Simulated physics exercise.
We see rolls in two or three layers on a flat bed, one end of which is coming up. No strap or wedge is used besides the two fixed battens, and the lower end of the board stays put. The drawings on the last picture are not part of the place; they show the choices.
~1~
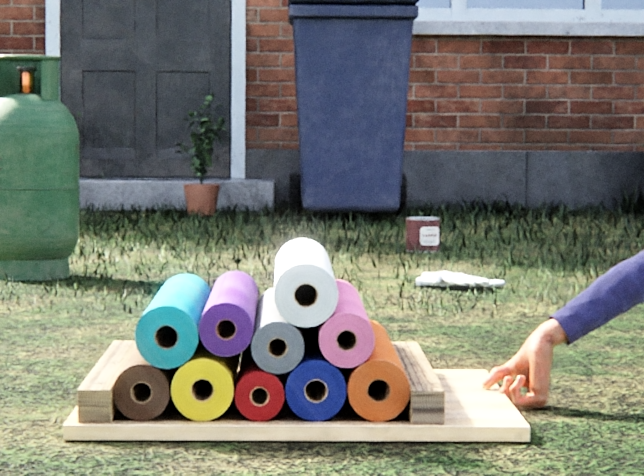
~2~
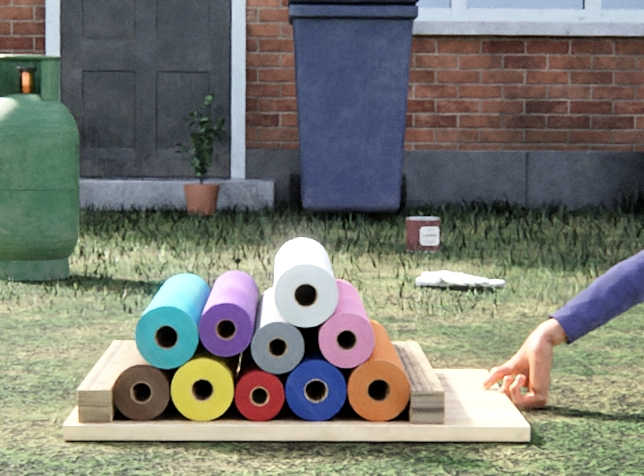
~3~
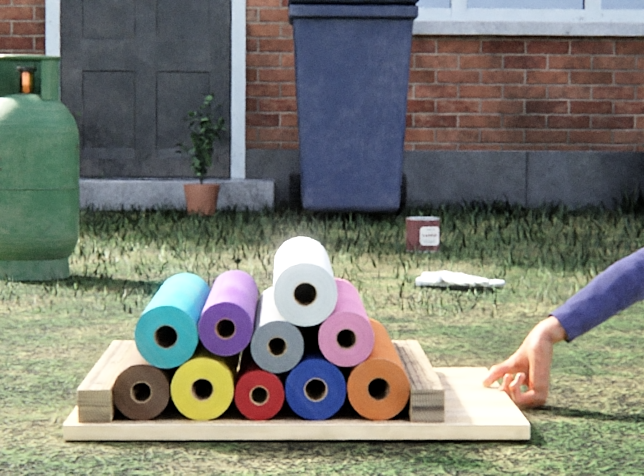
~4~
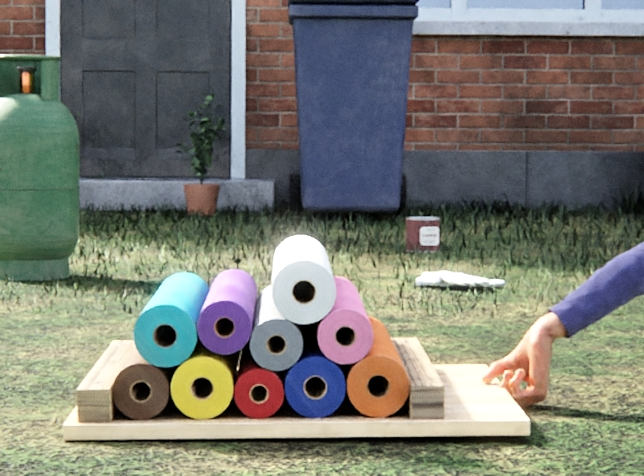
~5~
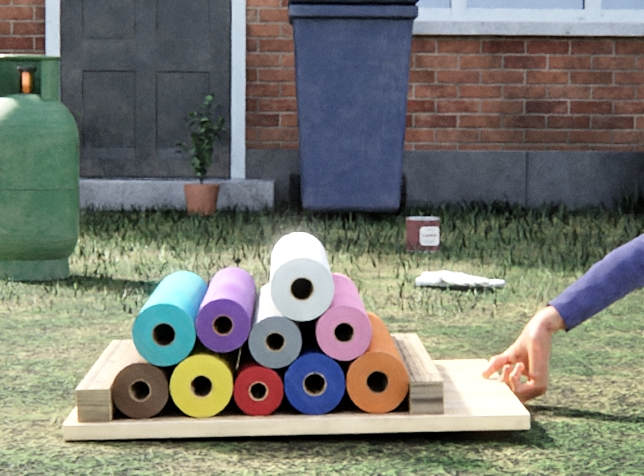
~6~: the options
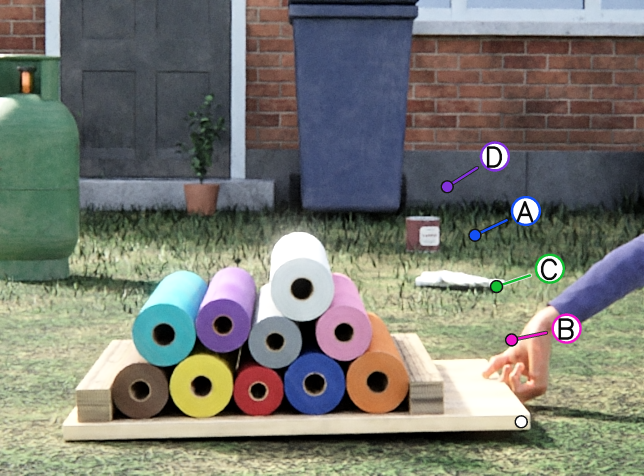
The clip shows coloured rolls stacked in layers between wooden blocks on a flat board on grass, as a hand at the right grips the board's end and raises it slightly, the rolls staying stacked and shifting very little.
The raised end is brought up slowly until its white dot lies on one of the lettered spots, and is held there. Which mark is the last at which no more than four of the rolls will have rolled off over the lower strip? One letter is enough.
Up to A.
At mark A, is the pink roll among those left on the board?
Yes, with A.
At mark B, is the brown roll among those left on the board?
The brown roll: Yes.
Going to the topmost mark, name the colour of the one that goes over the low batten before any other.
First is the turquoise one.
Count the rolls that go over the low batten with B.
At B the number is none.
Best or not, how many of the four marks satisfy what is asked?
Three of them.
On the marked copy, A at (475, 235); B at (512, 340); C at (496, 286); D at (447, 187); the white dot at (521, 422).
Following A. Soon after the start, board at 16°.
Later, board at 26°.
In the end, board at 26°, four over the low batten (turquoise, grey, purple, white).
As for the rest, B none over the low batten; C one over the low batten (turquoise); D five over the low batten.
